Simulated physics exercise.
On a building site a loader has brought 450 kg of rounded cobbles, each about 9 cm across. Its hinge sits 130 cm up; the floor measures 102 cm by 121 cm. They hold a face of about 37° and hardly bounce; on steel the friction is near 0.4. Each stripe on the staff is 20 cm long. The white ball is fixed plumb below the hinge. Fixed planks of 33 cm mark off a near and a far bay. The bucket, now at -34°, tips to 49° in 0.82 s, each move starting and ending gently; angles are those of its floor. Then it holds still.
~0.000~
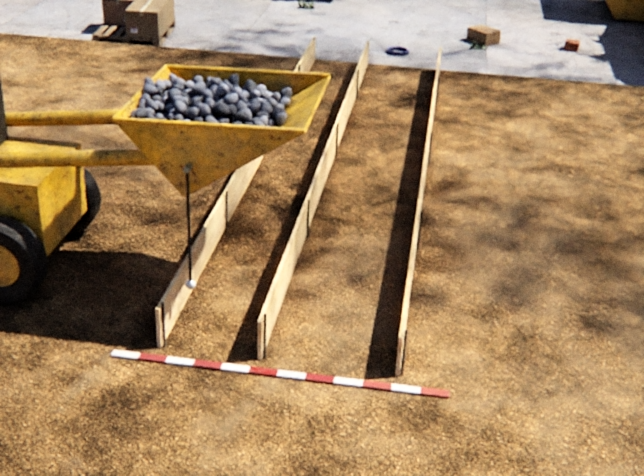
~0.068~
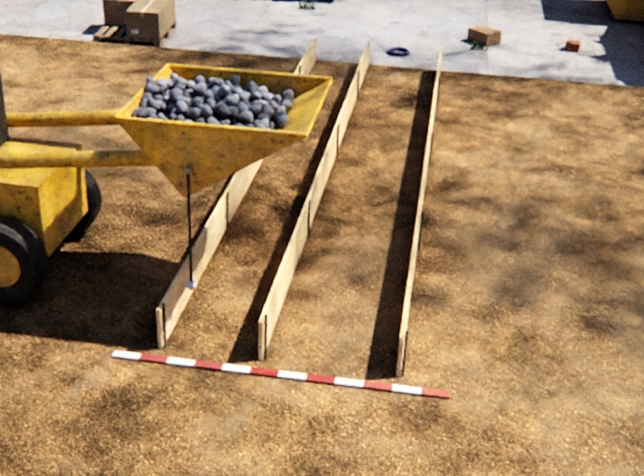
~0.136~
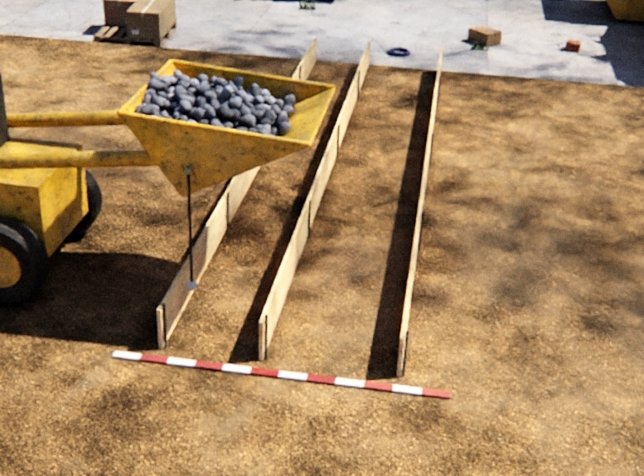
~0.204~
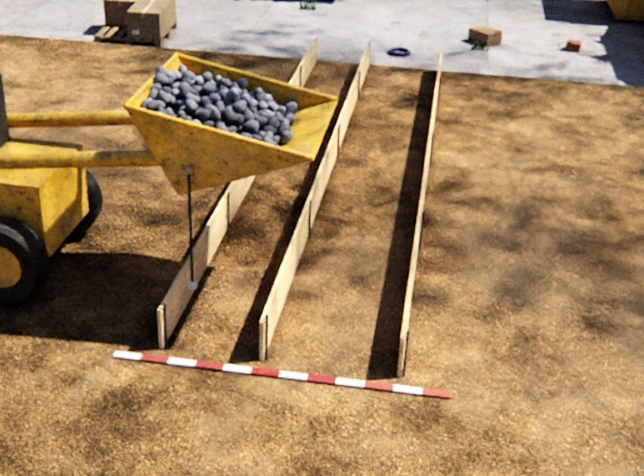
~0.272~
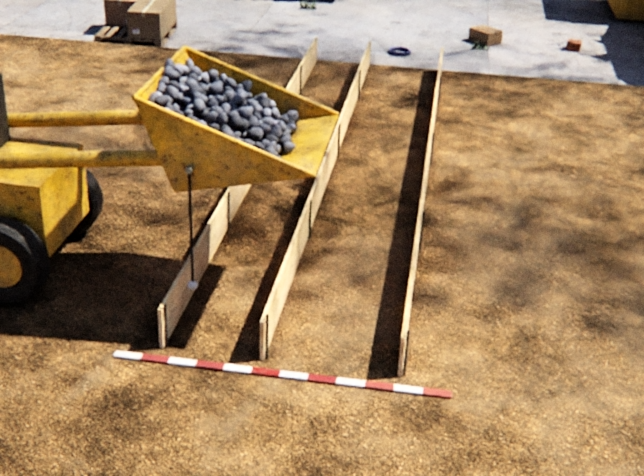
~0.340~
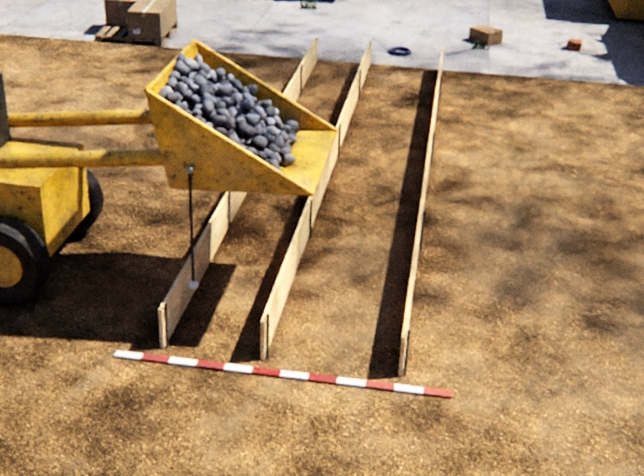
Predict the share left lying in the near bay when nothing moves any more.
Roughly 10 per cent ends in the near bay.
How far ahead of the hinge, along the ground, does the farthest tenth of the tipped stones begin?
Roughly 140 cm ahead of it.
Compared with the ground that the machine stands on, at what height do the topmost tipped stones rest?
About 28 cm above it.
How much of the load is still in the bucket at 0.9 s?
It holds some 60 per cent.
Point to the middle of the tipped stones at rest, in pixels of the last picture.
Their middle is at about (342, 295).
After 0.6 s the floor is at 37°; 100 % in the bucket; the foremost stones are at (285, 201).
After 0.9 s the floor is at 49°; 60 % in the bucket, 11 % in the near bay, 29 % in the far bay; the foremost stones are at (322, 281).
After 1.3 s the floor is at 49°; 5 % in the bucket, 14 % in the near bay, 81 % in the far bay; the foremost stones are at (402, 294).
After 4.0 s the floor is at 49°; 0 % in the bucket, 9 % in the near bay, 91 % in the far bay; the foremost stones are at (402, 300).
